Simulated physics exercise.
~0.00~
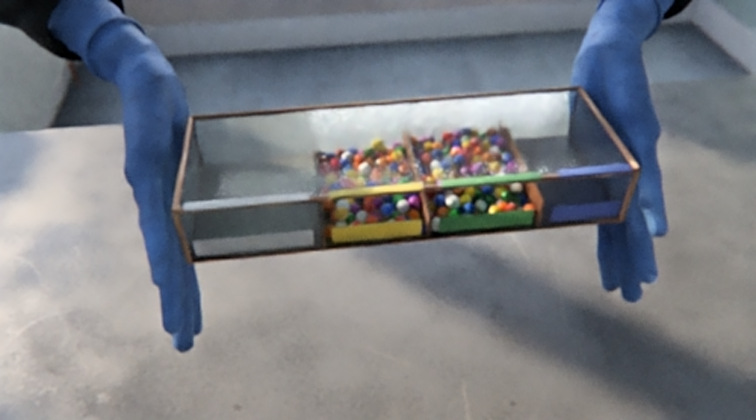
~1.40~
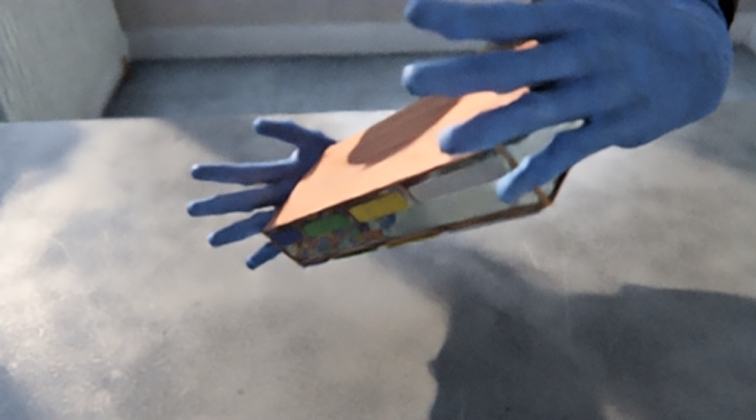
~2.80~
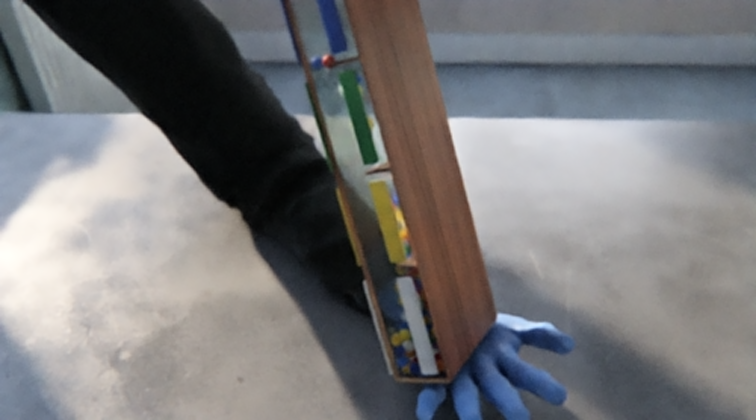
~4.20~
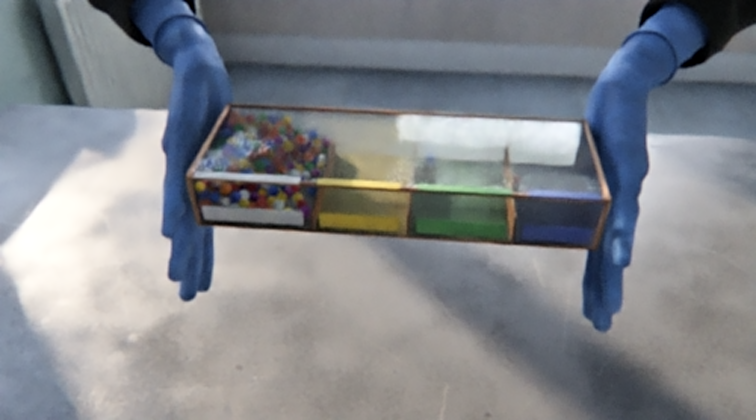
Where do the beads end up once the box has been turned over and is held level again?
They end up gathered in the white section at the left end, while the yellow, green and blue sections are left empty.
Blue-gloved hands turning a clear-lidded box of colourful beads right over, then holding it level with the beads in the white section.
